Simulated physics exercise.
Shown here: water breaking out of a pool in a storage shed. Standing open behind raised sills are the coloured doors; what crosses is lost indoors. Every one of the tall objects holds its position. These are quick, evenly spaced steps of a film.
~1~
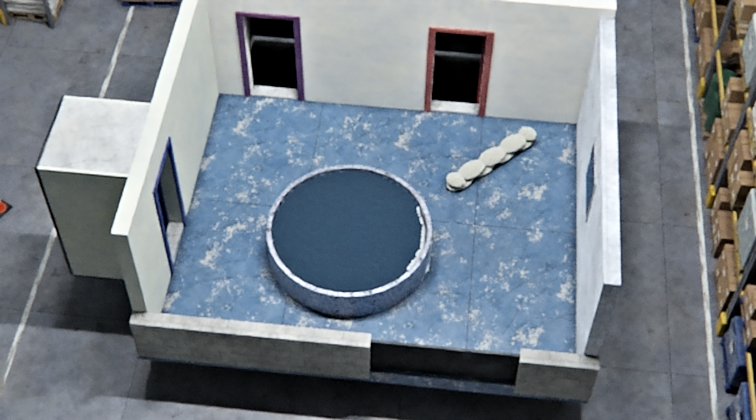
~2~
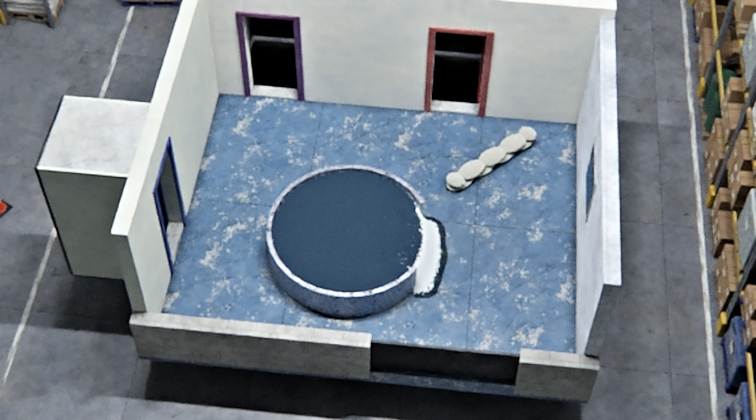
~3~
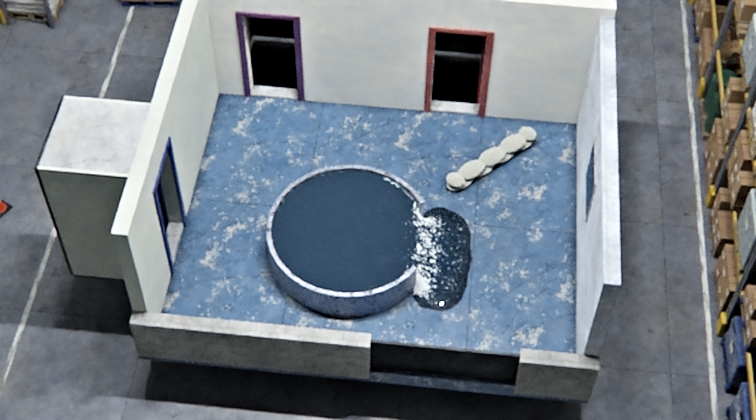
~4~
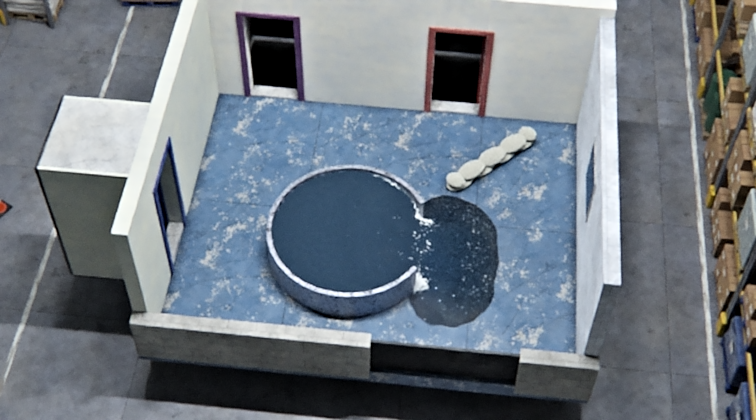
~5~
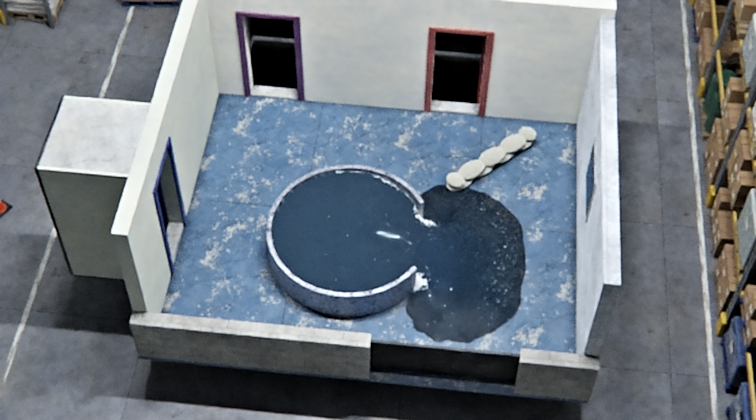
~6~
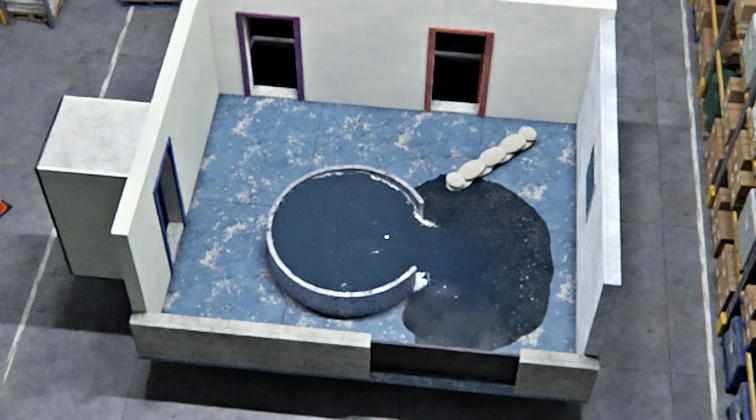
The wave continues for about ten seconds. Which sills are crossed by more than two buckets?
As I see it, the blue door keeps inside the limit, the purple door keeps inside the limit, the red door keeps inside the limit.
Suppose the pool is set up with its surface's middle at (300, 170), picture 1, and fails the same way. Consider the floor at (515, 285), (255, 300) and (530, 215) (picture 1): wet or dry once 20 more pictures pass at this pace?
Going through the three places: In the spill, out of reach, in the spill.
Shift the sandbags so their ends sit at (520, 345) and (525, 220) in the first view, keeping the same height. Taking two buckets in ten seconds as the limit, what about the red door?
In the end the red one surpasses it.
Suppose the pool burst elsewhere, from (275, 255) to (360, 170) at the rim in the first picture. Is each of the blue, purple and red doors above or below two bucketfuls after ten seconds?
Here's how it goes: The blue door overshoots, the purple door overshoots, the red door overshoots.
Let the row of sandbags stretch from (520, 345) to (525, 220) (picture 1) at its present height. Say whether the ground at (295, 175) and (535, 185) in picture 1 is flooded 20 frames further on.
Unflooded, submerged.
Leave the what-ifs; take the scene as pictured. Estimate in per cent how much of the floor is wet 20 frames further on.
Estimate: Some 40 in a hundred.
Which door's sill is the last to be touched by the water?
The blue-painted one.
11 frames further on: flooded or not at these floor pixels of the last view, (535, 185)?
Lab note - point status: Swamped.
A moment on, water covers 30 % of the floor; the blue door not reached, the purple door not reached, the red door not reached.
Next, water covers 35 % of the floor; the blue door not reached, the purple door not reached, the red door not reached.
Then, water covers 40 % of the floor; the blue door not reached, the purple door not reached, the red door wet at the sill, nothing in.
Later, water covers 80 % of the floor; the blue door not reached, the purple door wet at the sill, nothing in, the red door wet at the sill, nothing in.
In the end, water covers 95 % of the floor; the blue door wet at the sill, nothing in, the purple door under two buckets in, the red door wet at the sill, nothing in.
